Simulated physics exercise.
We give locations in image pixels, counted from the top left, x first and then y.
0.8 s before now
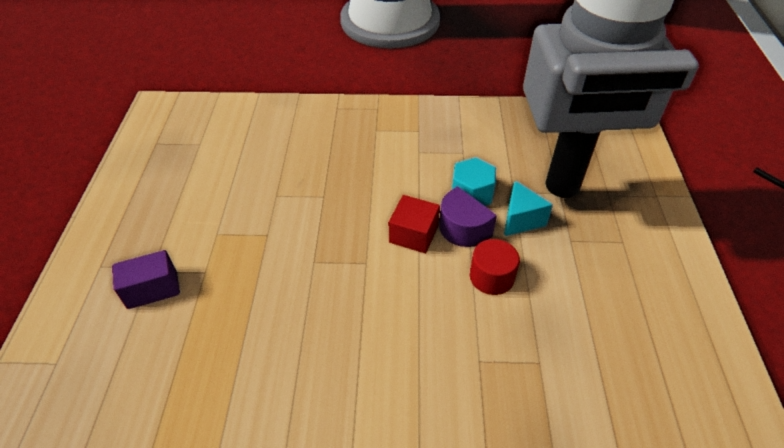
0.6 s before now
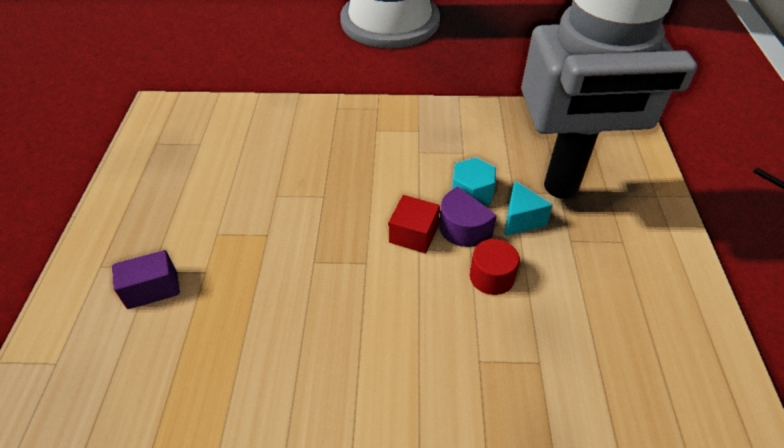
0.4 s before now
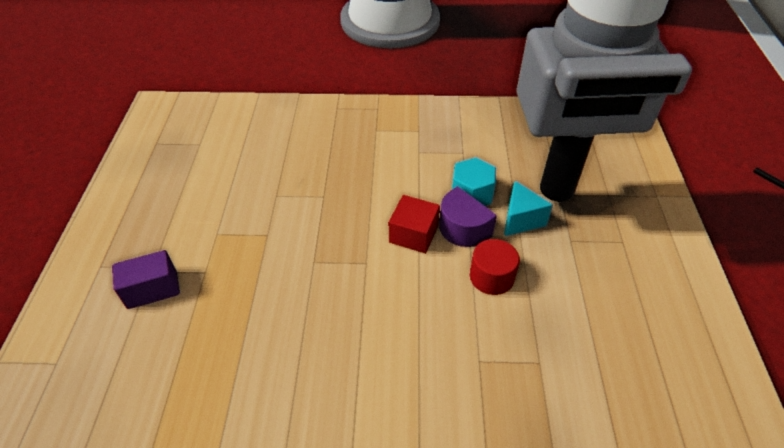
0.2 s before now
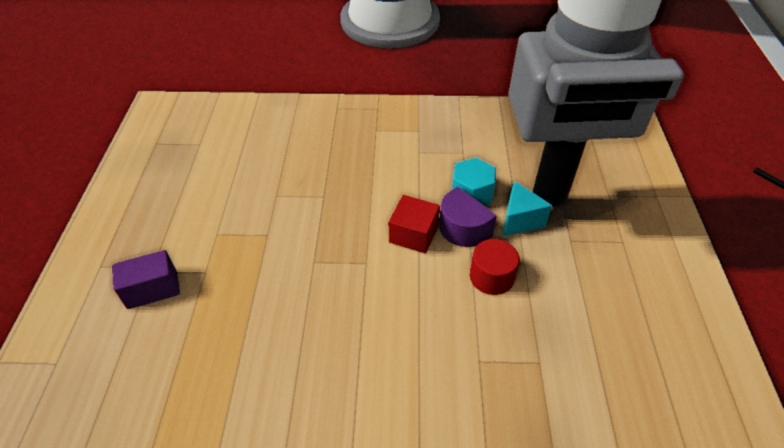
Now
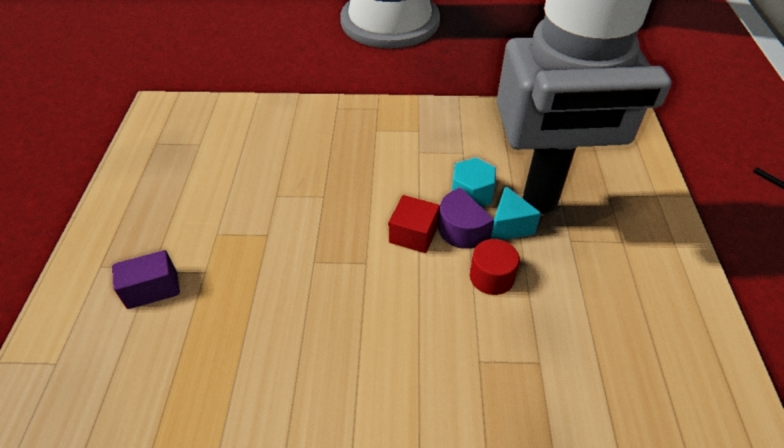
Robotic arm with a black peg moving slightly left on a wooden table, nudging a turquoise triangular block beside other coloured blocks.
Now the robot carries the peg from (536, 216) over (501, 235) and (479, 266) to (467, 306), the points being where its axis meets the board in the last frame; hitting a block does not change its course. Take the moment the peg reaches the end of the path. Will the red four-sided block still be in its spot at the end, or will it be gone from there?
It is carried off its spot.
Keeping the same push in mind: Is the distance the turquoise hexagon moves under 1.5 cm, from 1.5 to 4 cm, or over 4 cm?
My prediction: Under 1.5 cm.
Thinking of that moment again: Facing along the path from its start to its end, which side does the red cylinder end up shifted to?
Sideways, to the left.
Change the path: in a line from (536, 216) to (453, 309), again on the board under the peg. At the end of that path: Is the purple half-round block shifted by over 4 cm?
I expect not.
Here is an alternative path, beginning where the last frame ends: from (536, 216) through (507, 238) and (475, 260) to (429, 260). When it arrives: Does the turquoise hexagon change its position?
No.
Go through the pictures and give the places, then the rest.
In the first frame, tip of the peg at (562, 187), middles of tops, red four-sided block at (415, 213), purple half-round block at (465, 208), turquoise hexagon at (475, 172), red cylinder at (497, 256), turquoise triangular piece at (526, 199).
In the second frame, peg at (561, 188), nothing pushed.
In the third frame, peg at (557, 191), nothing pushed.
In the fourth frame, peg at (550, 196), nothing pushed.
In the fifth frame, peg at (540, 202), red four-sided block at (415, 212), purple half-round block at (464, 209), turquoise hexagon at (475, 172), red cylinder at (497, 256), turquoise triangular piece at (514, 206).
The first path, step by step. One third of the way, peg at (503, 222); red four-sided block at (407, 211); purple half-round block at (450, 217), turned 55° clockwise; red cylinder at (494, 260); turquoise triangular piece at (481, 230).
Two thirds of the way, peg at (481, 253); red four-sided block at (397, 209); purple half-round block at (439, 221), turned 75° clockwise; red cylinder at (484, 288); turquoise triangular piece at (449, 253), turned 20° clockwise.
At the end, peg at (469, 293); red four-sided block at (397, 209); purple half-round block at (439, 221), turned 75° clockwise; turquoise hexagon unmoved; red cylinder at (486, 324); turquoise triangular piece at (438, 263), turned 55° clockwise.
